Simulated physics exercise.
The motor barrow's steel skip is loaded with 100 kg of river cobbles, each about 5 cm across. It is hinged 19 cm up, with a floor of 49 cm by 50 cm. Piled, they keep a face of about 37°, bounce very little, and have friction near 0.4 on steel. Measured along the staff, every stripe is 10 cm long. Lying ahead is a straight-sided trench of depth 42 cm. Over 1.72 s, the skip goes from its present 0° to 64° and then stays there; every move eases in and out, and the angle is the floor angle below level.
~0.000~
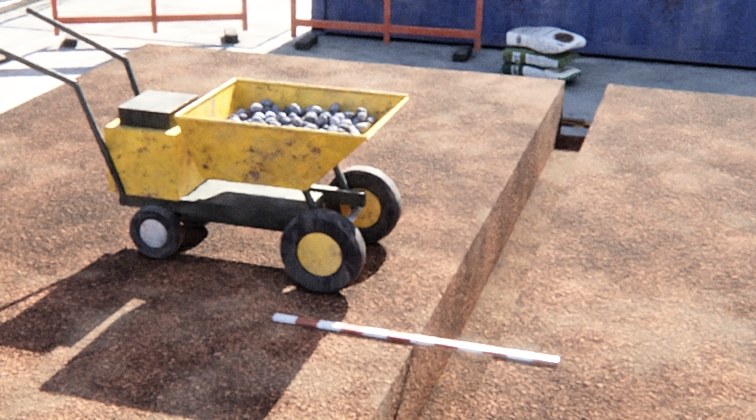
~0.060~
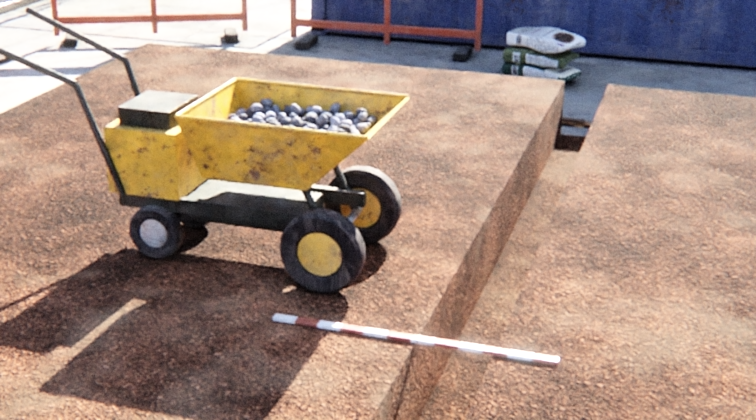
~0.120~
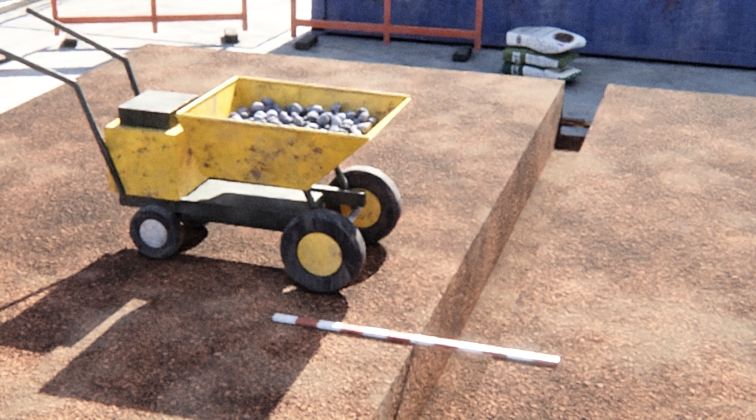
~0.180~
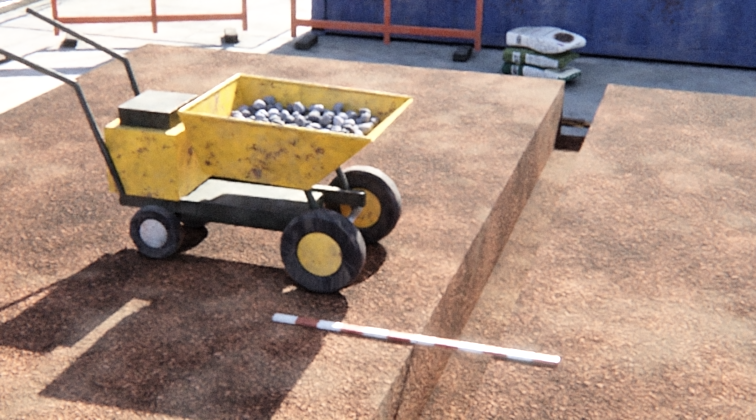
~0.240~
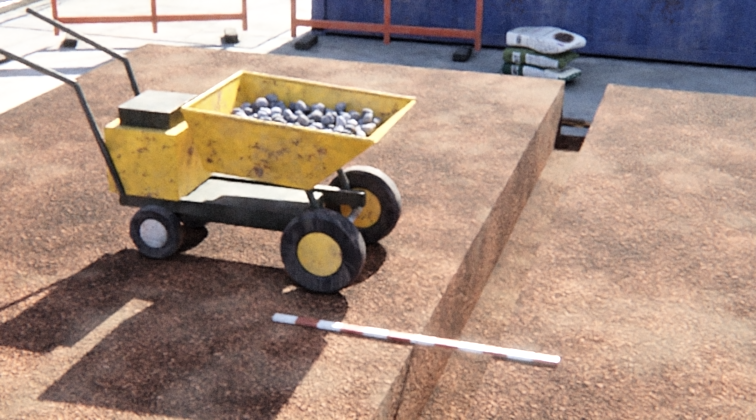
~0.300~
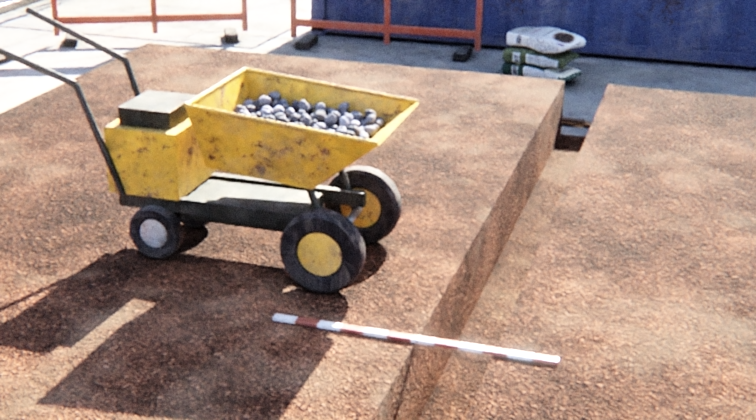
A yellow motor barrow with black handles stands at left on brown, gritty ground, seen from slightly above and to the side, with a straight-sided trench to its right. Grey cobbles fill its skip, a red-and-white staff lies in front, and orange barriers, pale sacks and a blue wall stand behind. The skip tilts slightly forward to the right and its stones shift a little, while the view stays still.
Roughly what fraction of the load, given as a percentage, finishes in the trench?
Some 73 per cent of the stones.
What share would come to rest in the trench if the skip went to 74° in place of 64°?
It comes out at about 80 percent.
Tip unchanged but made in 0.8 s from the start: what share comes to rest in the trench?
Close to 60 percent, then.
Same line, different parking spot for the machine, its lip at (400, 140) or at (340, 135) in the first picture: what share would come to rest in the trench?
About 35 and 100 per cent.
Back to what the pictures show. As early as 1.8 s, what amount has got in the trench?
Roughly 30 percent of the load.
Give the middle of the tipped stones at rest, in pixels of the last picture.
Middle at around (498, 350), I'd say.
After 1.3 s the floor is at 54°; 100 % in the skip; the foremost stones are at (460, 197).
After 1.8 s the floor is at 64°; 59 % in the skip, 31 % in the trench, 11 % past the trench; the foremost stones are at (561, 289).
After 2.2 s the floor is at 64°; 24 % in the skip, 50 % in the trench, 26 % past the trench; the foremost stones are at (638, 307).
After 4.1 s the floor is at 64°; 0 % in the skip, 73 % in the trench, 27 % past the trench; the foremost stones are at (689, 325).
